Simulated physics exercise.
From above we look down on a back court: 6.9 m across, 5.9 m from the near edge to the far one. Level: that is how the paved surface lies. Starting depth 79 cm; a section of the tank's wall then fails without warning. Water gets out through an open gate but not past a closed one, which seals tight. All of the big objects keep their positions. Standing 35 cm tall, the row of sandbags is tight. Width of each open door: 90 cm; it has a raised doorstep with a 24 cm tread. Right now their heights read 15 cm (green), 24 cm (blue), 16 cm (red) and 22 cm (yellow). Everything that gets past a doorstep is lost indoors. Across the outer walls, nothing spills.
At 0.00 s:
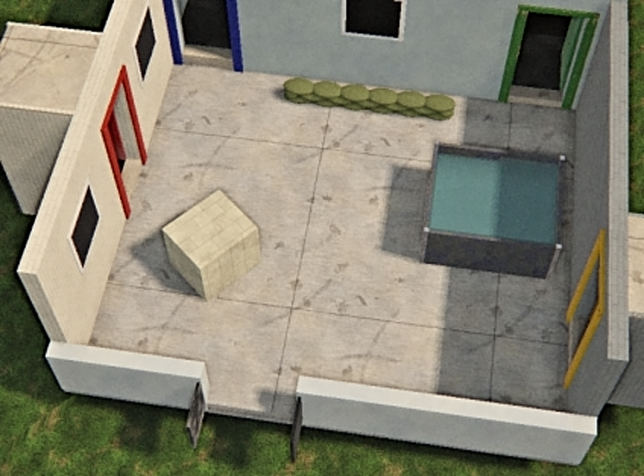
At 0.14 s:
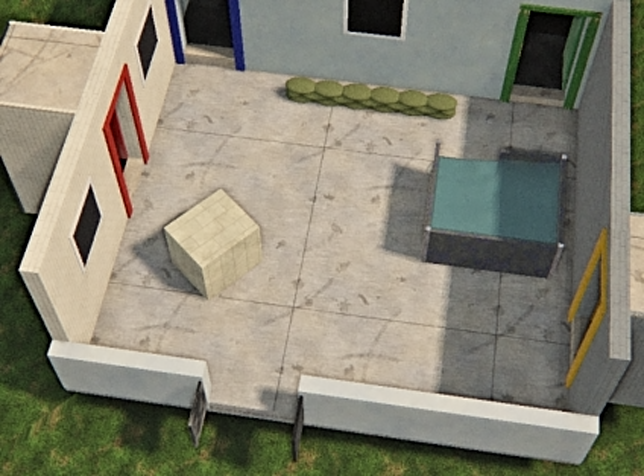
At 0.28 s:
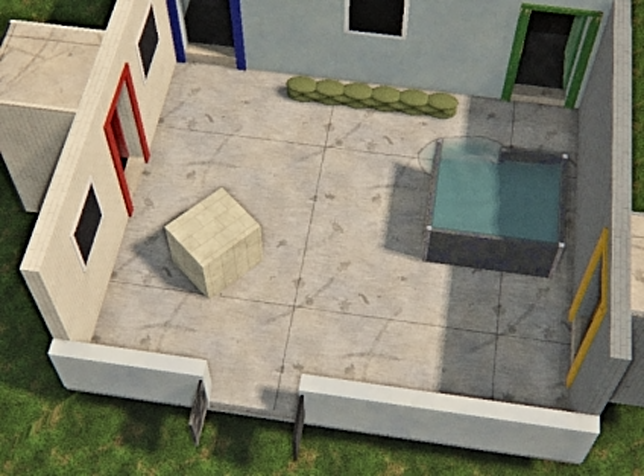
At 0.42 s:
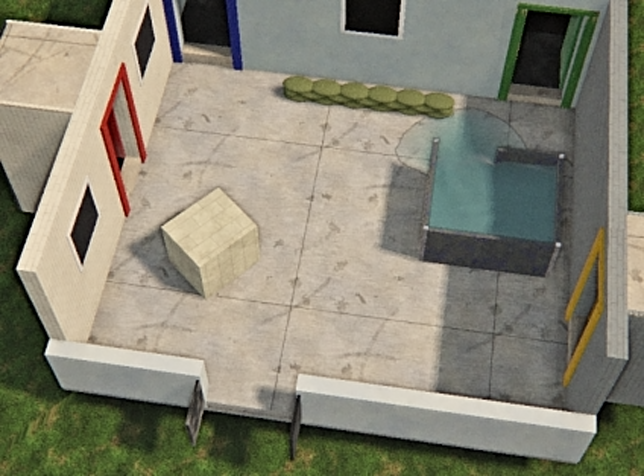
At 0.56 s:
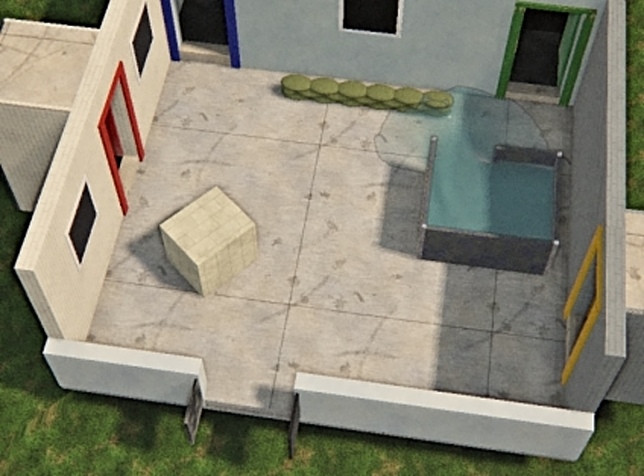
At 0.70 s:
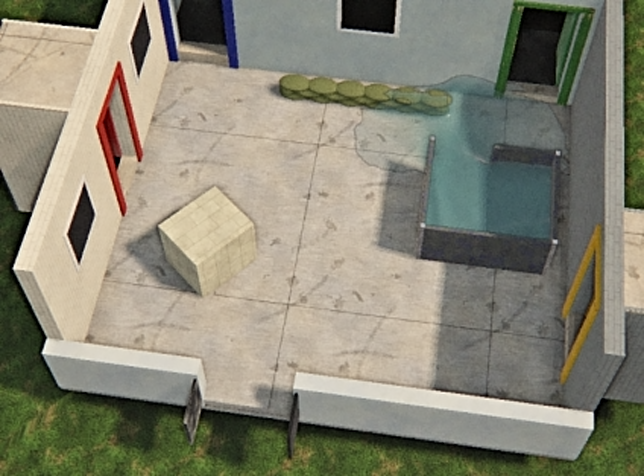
A paved back court enclosed by pale walls, with grass outside, is seen from high above. A red-framed doorway is on the left, blue and green ones at the back, a yellow-framed opening on the right, a pale block left of centre, green bushes along the back wall and a dark-sided tank of blue-green water at right. The tank's far side opens and water spreads across the paving toward the back wall and bushes, while the view shifts very slightly.
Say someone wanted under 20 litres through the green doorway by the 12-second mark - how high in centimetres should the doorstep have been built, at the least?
They should have built it at least 24 cm high.
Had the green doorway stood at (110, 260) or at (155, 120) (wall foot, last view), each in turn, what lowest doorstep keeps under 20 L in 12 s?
Minimums: Roughly 6.5 cm and 13.5 cm.
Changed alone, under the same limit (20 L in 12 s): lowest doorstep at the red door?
Red - roughly 7.0 cm.
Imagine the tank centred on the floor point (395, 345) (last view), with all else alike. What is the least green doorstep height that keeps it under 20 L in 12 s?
In that case about 14.0 cm.
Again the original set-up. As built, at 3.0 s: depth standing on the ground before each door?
Green door 21 cm, blue door 5 cm, red door 11 cm, yellow door 3 cm.
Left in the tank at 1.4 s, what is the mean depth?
Around 47 cm deep on average.
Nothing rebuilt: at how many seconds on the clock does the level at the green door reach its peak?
Approximately 2.2 s.
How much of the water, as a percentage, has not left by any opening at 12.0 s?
About 92 in every hundred.
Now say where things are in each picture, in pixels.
In the first picture, the tank at (495, 197) is whole and still, 79 cm deep; the green door at (545, 64) is dry.
In the second picture, the front is at a hidden place, 0.3 m from the gap on the far side; 0.3 m2 of floor is wet, 79 cm left at the back.
In the third picture, the gap is on the far side, the front 0.8 m out at (464, 140); the back of the tank holds 78 cm.
In the fourth picture, the gap is on the far side, the front 1.4 m out at (467, 112); the back of the tank holds 72 cm.
In the fifth picture, the front is at (503, 98), 1.8 m from the gap on the far side; 3.4 m2 of floor is wet, 67 cm left at the back.
In the sixth picture, water pours out on the far side and has run 1.9 m, to (540, 101); about 7 cm deep outside, 68 cm at the back; water is at the green door at (540, 60).
After 1.4 s water covers 15 % of the floor, deepest (48 cm) near (461, 98); 24 cm at the green door, 13 litres in over its 15 cm doorstep.
After 3.0 s water covers 40 % of the floor, deepest (31 cm) near (472, 99); 21 cm at the green door, 67 litres in over its 15 cm doorstep.
After 12.0 s water covers 95 % of the floor, deepest (9 cm) near (564, 287); 6 cm at the green door, 86 litres in over its 15 cm doorstep.
At the green door as built, the water arrived by 0.7 s and peaked near 26 cm at 2.2 s.
With a doorstep of 20.5 cm, 39 litres would have come in within the 12 s; with 28 cm, 10 litres. So under 20 litres takes about 24 cm.
